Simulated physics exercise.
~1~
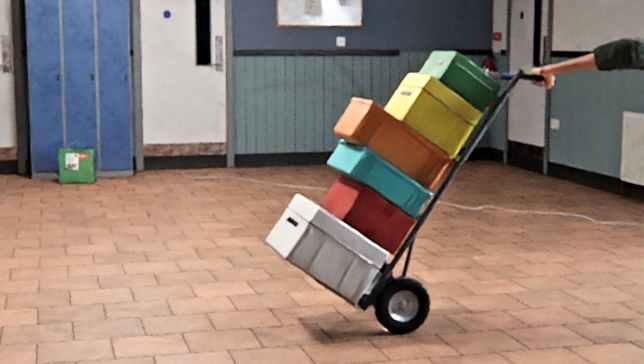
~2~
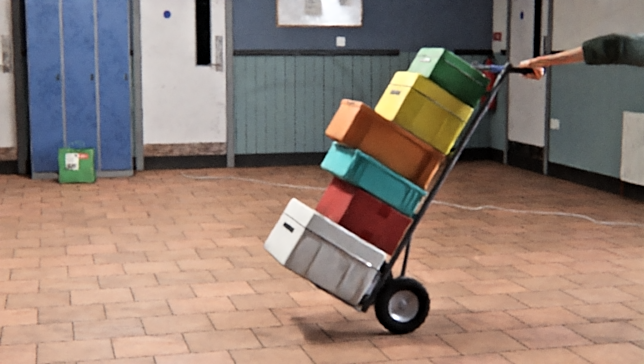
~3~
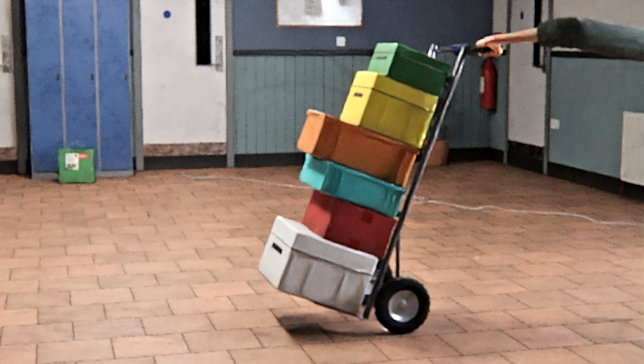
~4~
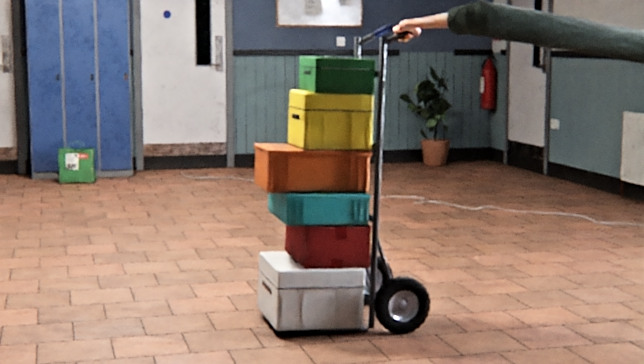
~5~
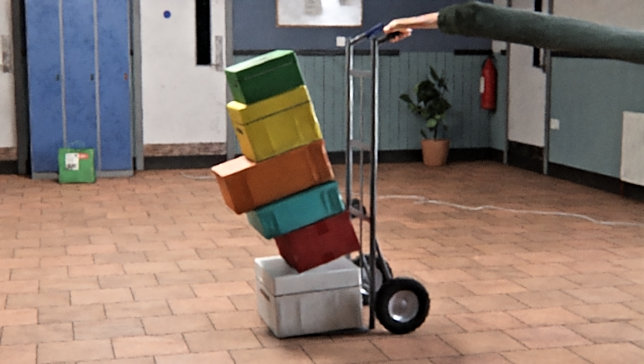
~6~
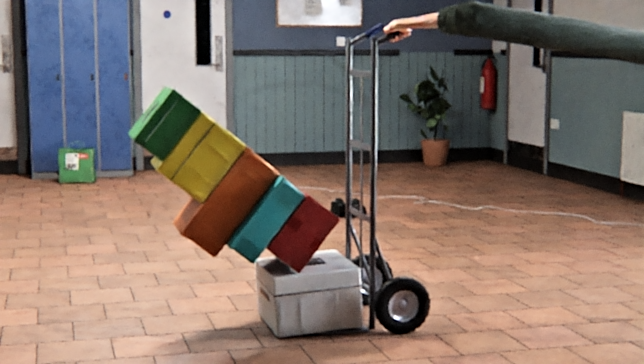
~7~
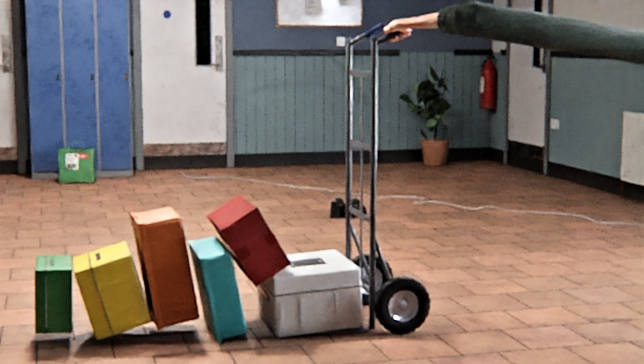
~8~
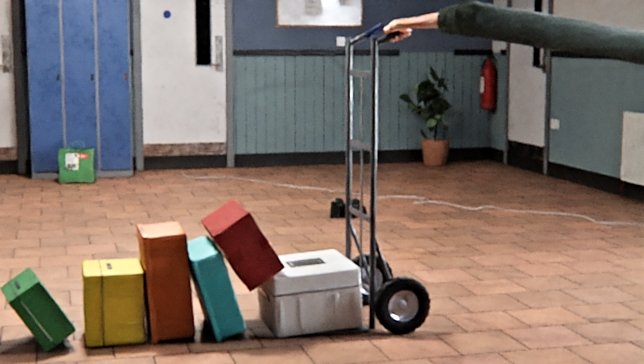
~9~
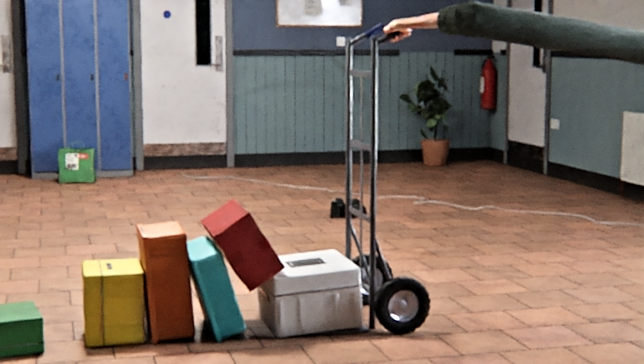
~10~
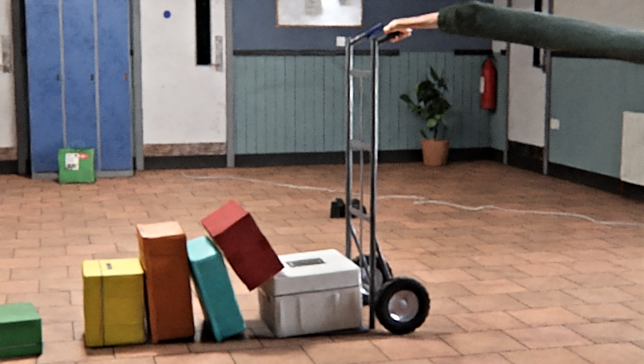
A hand truck carrying six stacked boxes is swung upright by an outstretched arm, and the upper five topple off to the left. The green one tips over at the far left, the red leans against the white box still on the truck, and all settle.
